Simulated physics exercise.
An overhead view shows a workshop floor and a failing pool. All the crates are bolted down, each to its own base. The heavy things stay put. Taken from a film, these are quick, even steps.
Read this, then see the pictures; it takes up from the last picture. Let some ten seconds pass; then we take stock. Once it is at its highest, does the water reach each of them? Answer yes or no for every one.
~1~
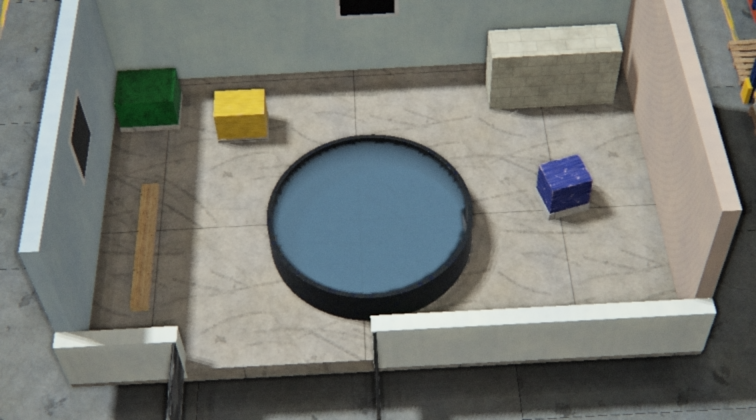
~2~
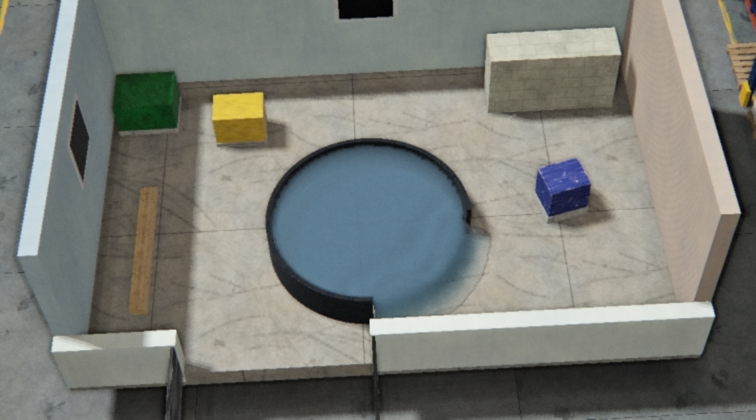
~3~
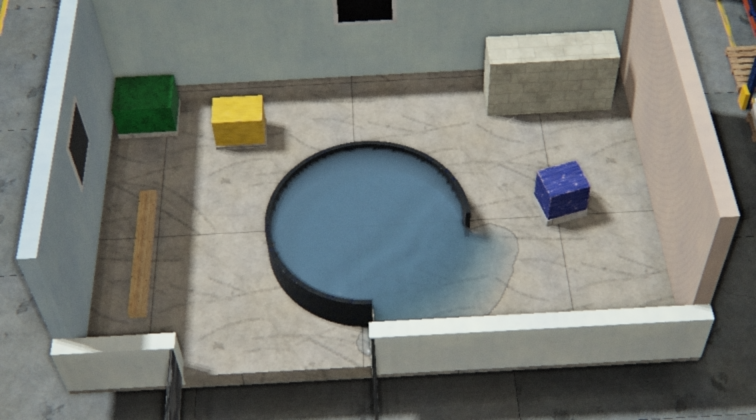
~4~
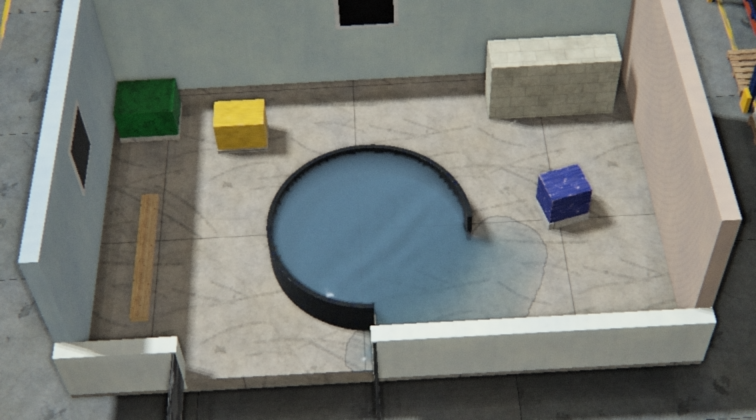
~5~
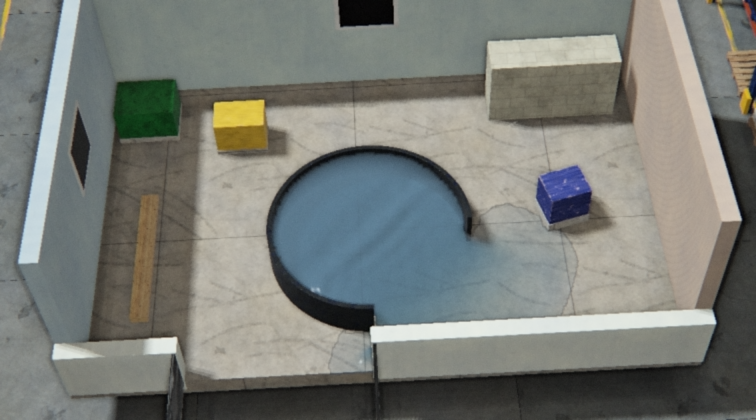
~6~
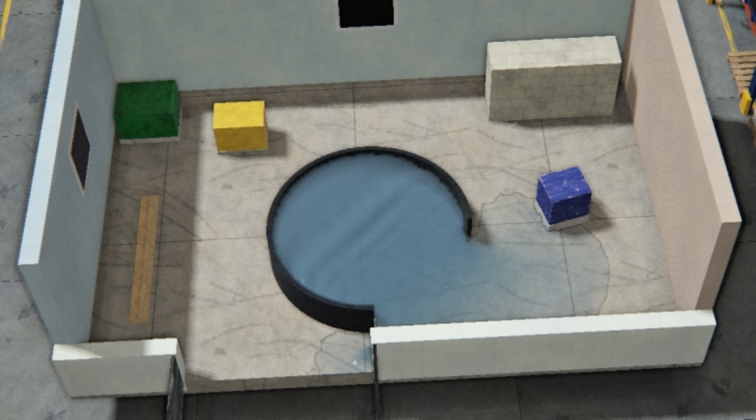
Green crate: Yes, it gets wet; yellow crate: Yes, it gets wet; blue crate: Yes, it gets wet.
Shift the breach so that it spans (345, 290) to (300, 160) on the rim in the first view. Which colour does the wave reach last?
The crate marked blue.
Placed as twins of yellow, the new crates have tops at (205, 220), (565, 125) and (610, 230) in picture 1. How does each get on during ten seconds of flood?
Gets flooded, gets flooded, gets flooded.
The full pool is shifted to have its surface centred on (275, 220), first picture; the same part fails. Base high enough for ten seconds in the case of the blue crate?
Blue: Overtopped.
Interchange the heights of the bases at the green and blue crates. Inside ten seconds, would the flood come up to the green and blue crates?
So green gets reached, and blue gets reached.
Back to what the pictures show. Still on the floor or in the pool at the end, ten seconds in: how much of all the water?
Near 94 in a hundred.
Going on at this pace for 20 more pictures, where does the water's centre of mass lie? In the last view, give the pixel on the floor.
I'd point to (485, 262).
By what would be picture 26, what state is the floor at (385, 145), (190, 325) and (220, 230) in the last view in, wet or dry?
Going through them one by one, the first is spared, the second waterlogged and the third spared.
A moment on, water covers 25 % of the floor; the green crate not reached, the yellow crate not reached, the blue crate water round its plinth.
Next, water covers 25 % of the floor; the green crate not reached, the yellow crate not reached, the blue crate water round its plinth.
Then, water covers 45 % of the floor; the green crate not reached, the yellow crate not reached, the blue crate water round its plinth.
Later, water covers 75 % of the floor; the green crate not reached, the yellow crate water round its plinth, the blue crate water round its plinth.
In the end, water covers 95 % of the floor; the green crate was topped, the yellow crate was topped, the blue crate was topped.
